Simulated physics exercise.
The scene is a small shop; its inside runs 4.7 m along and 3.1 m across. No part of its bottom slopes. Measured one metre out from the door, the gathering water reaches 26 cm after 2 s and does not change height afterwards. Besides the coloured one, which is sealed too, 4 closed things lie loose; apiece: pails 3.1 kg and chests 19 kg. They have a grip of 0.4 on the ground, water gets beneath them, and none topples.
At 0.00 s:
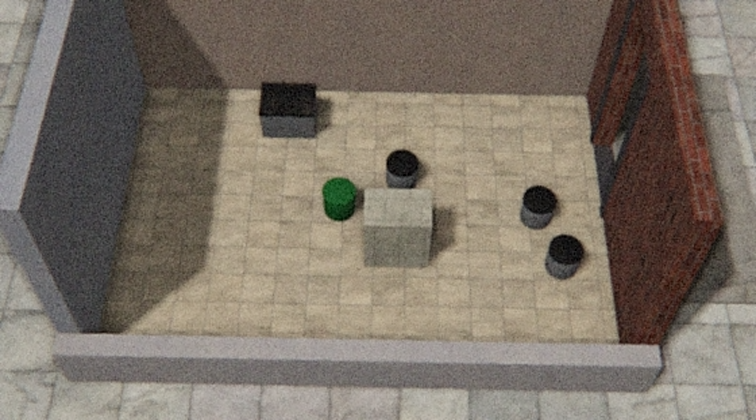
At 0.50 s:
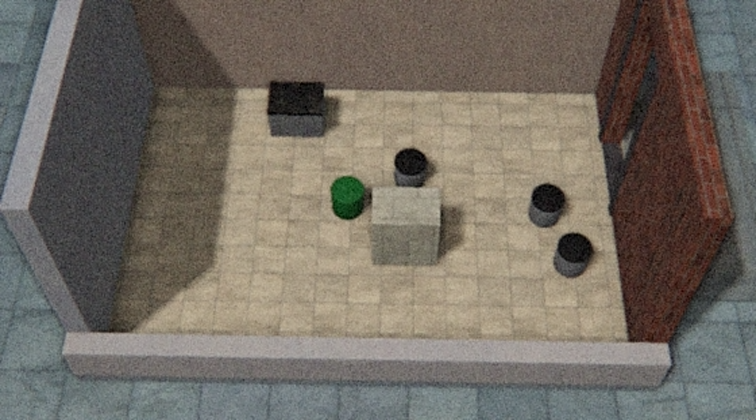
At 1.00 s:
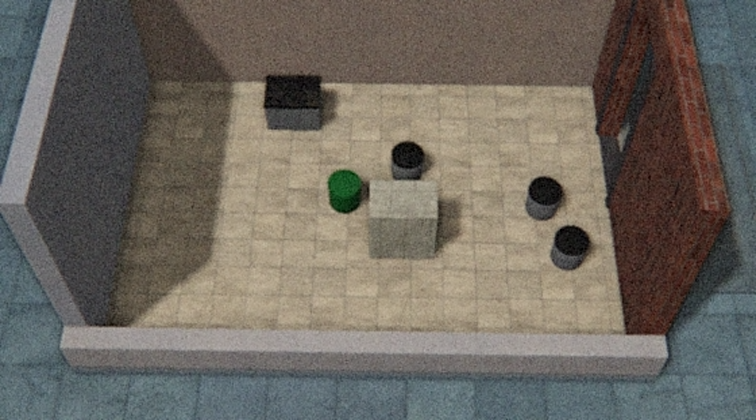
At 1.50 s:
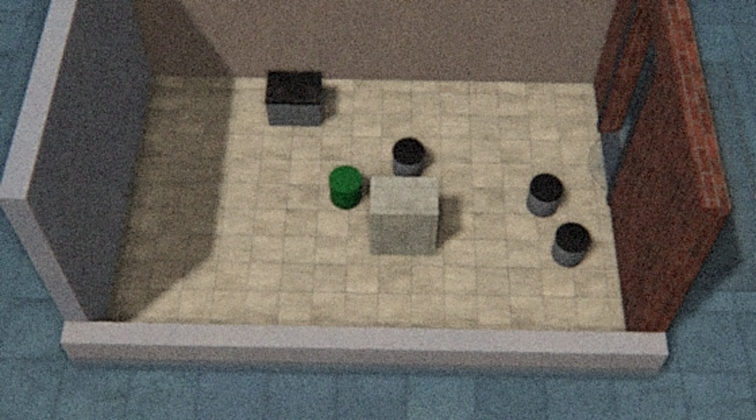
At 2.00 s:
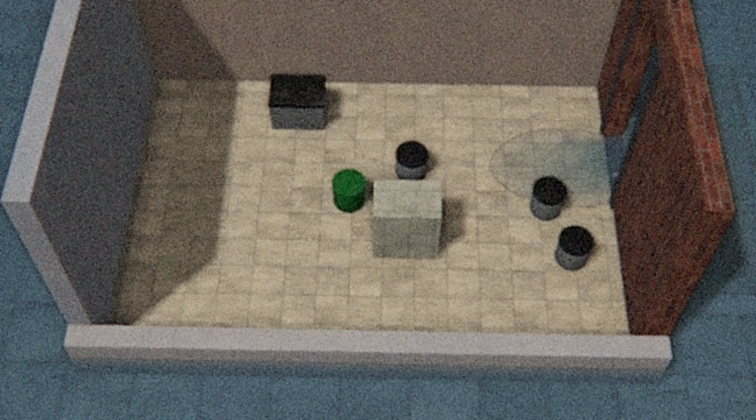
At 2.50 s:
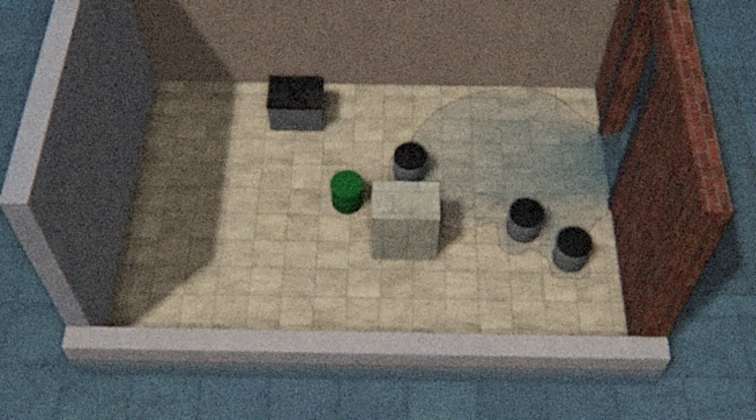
At first, a green pail, three dark pails, a black-topped chest and a pale chest sit still on the dry tiled floor of a small walled shop. Then water enters by the door on the right and spreads across the floor, and one dark pail near it shifts slightly toward the front.
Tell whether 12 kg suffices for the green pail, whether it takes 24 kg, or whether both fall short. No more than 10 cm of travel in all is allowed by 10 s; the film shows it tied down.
Only the bigger ballast works.
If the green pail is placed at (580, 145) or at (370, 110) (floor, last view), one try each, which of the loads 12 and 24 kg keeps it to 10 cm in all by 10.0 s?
No load; heavier load only.
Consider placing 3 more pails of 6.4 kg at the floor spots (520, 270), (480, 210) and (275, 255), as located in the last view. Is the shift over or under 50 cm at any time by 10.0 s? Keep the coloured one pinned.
In that order: Under, more, over.
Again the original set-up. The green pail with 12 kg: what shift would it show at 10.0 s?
About 30 cm.
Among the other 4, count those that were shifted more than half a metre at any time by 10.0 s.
3.
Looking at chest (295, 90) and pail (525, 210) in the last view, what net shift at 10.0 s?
In turn: 200 cm, 300 cm.
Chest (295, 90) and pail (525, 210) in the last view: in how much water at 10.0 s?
11 and 10 cm.
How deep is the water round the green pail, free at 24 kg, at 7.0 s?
6 cm, roughly.
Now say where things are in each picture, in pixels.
In the first picture, the green pail at (339, 191) rests on the ground; 0.0 m2 under water; 0 of 5 have shifted.
In the second picture, the green pail at (347, 190), on the bottom; water covers 0.0 m2; 0 of 5 have shifted.
In the third picture, the green pail at (344, 183), on the bottom; 0.0 m2 under water; 0 of 5 have shifted.
In the fourth picture, the green pail at (345, 179) rests on the ground; 0.1 m2 under water; 0 of 5 have shifted.
In the fifth picture, the green pail at (349, 182), on the bottom; 0.8 m2 under water; 0 of 5 have shifted.
In the sixth picture, the green pail at (347, 184), on the bottom; 2.8 m2 under water; 1 of 5 have shifted.
After 3.5 s the green pail would be 7 cm from its start with 12 kg and 0 cm from its start with 24 kg; 8 cm of water round it then.
After 4.5 s the green pail would be 21 cm from its start with 12 kg and 0 cm from its start with 24 kg; 5 cm of water round it then.
After 7.0 s the green pail would be 21 cm from its start with 12 kg and 0 cm from its start with 24 kg; 6 cm of water round it then.
After 10.0 s the green pail would be 27 cm from its start with 12 kg and 0 cm from its start with 24 kg; 13 cm of water round it then.
